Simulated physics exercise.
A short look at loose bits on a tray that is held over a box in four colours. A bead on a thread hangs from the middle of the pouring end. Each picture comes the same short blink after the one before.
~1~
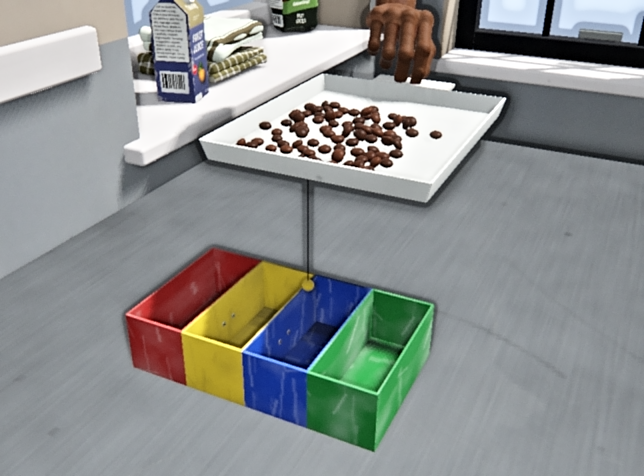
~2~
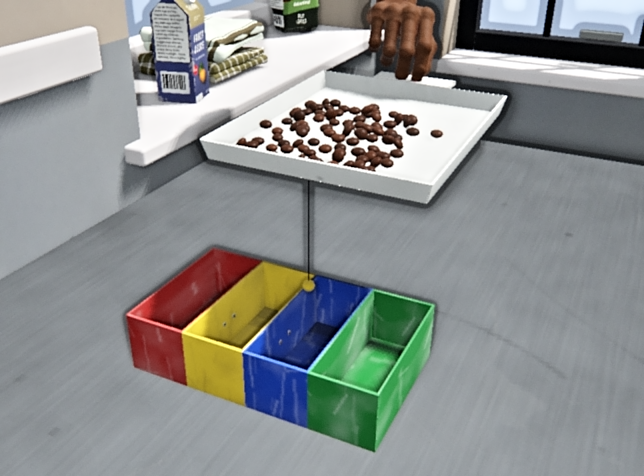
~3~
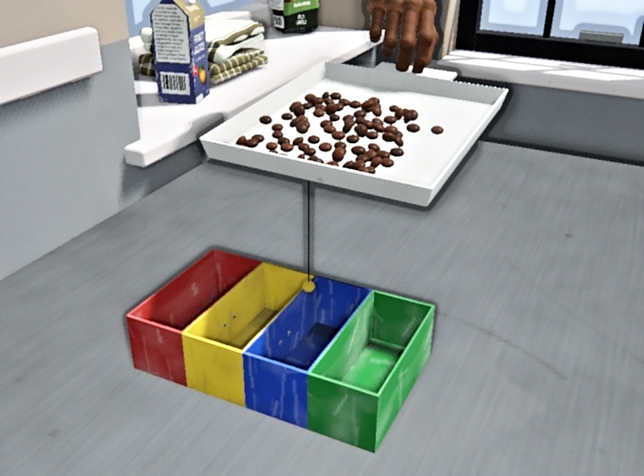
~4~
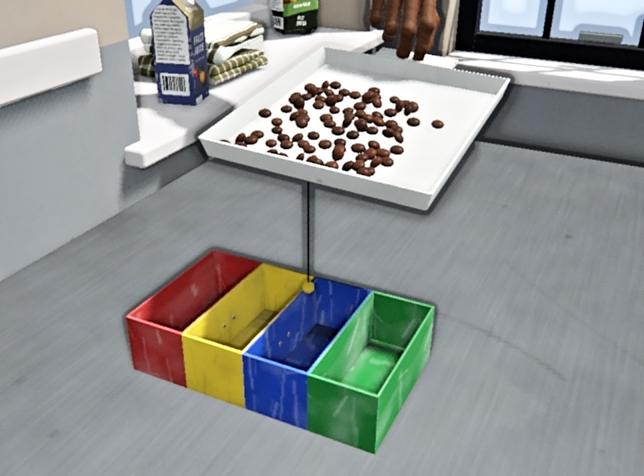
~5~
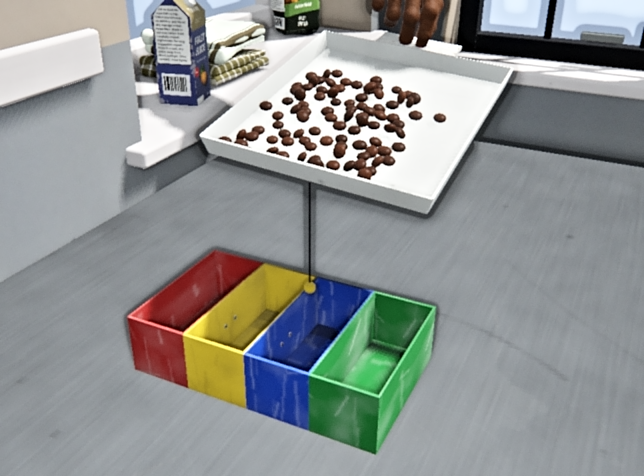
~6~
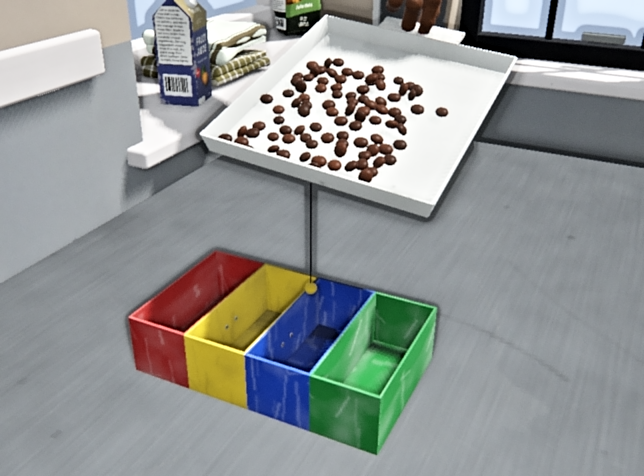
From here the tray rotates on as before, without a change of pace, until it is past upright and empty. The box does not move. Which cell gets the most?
Most goes to the green cell.
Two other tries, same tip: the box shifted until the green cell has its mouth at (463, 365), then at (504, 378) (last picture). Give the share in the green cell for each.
About 10 and 0 per cent.
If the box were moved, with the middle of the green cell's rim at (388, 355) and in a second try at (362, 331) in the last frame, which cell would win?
The first try: The green cell. The second: The cell in green.
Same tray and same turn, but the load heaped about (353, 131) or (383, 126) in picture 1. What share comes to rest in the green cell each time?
Roughly 60 per cent, and 70 per cent.
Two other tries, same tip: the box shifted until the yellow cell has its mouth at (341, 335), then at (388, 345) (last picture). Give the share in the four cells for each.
Near 100 % and 90 %.
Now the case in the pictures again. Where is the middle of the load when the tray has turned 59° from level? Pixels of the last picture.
Close to (364, 172).
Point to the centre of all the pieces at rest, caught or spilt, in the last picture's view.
Close to (364, 390).
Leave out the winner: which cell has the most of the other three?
Second comes the cell in blue.
Soon, tray tipped steeply; nearly all on the tray; a stray few falling or outside the box.
A while on, tray tipped right over; about two thirds on the tray; a small part in the green cell; a small part in the blue cell; about a quarter falling or outside the box.
Towards the end, tray tipped past a quarter turn; about two thirds in the green cell; about a quarter in the blue cell; a stray few in the yellow cell; a small part falling or outside the box.
Finally, tray tipped past a quarter turn; about two thirds in the green cell; about a quarter in the blue cell; a stray few in the yellow cell; none in the red cell; a small part outside the box.
